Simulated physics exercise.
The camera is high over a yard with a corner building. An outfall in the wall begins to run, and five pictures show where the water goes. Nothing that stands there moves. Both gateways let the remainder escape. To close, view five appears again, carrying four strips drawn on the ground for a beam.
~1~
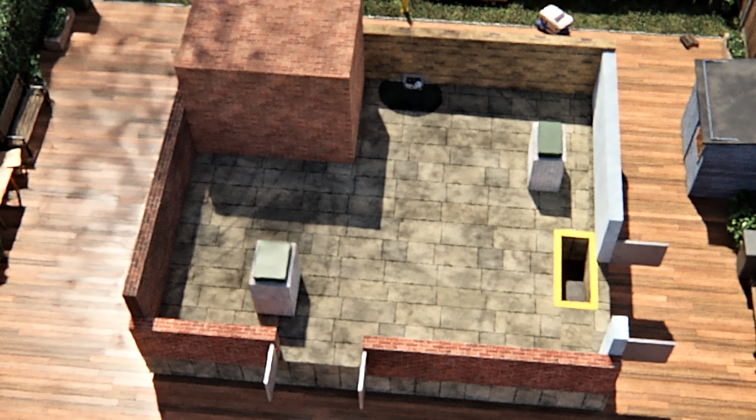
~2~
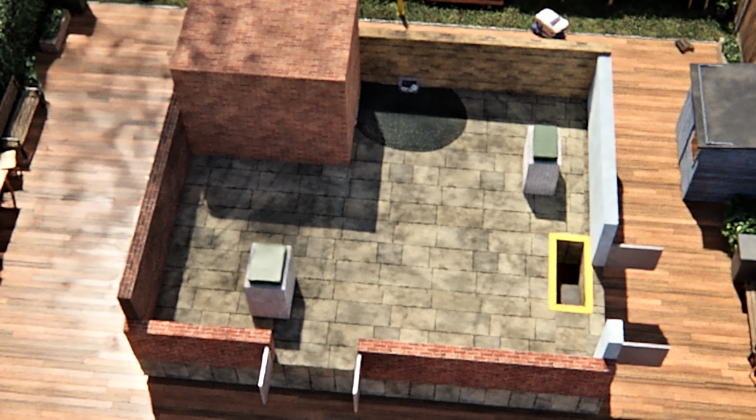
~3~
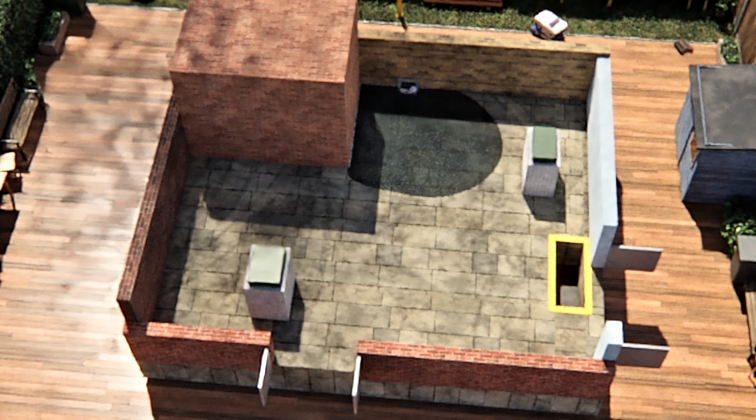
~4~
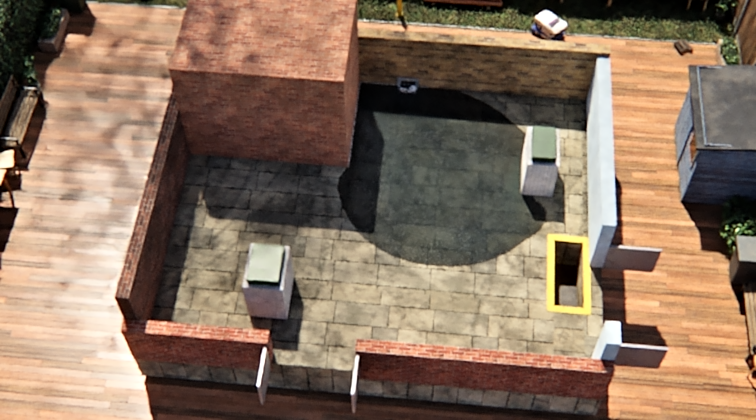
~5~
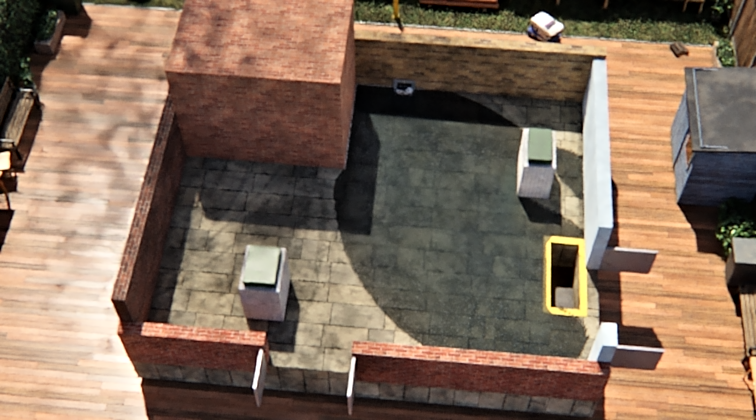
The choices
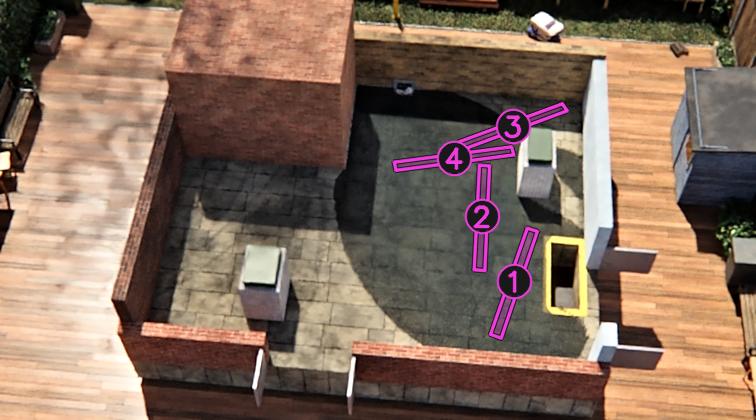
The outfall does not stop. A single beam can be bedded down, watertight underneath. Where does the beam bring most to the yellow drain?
I would pick spot 4.
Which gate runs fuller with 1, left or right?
More leaves on the right.
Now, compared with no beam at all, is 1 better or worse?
Worse.
In magenta, 1 from (495, 336) to (532, 229); 2 from (479, 270) to (484, 165); 3 from (461, 145) to (564, 107); 4 from (395, 166) to (512, 150).
For spot 1, about 28 % of the stream goes into the yellow drain, about 72 % out by the gates.
For spot 2, about 28 % of the stream goes into the yellow drain, about 72 % out by the gates.
For spot 3, about 36 % of the stream goes into the yellow drain, about 63 % out by the gates.
For spot 4, about 54 % of the stream goes into the yellow drain, about 46 % out by the gates.
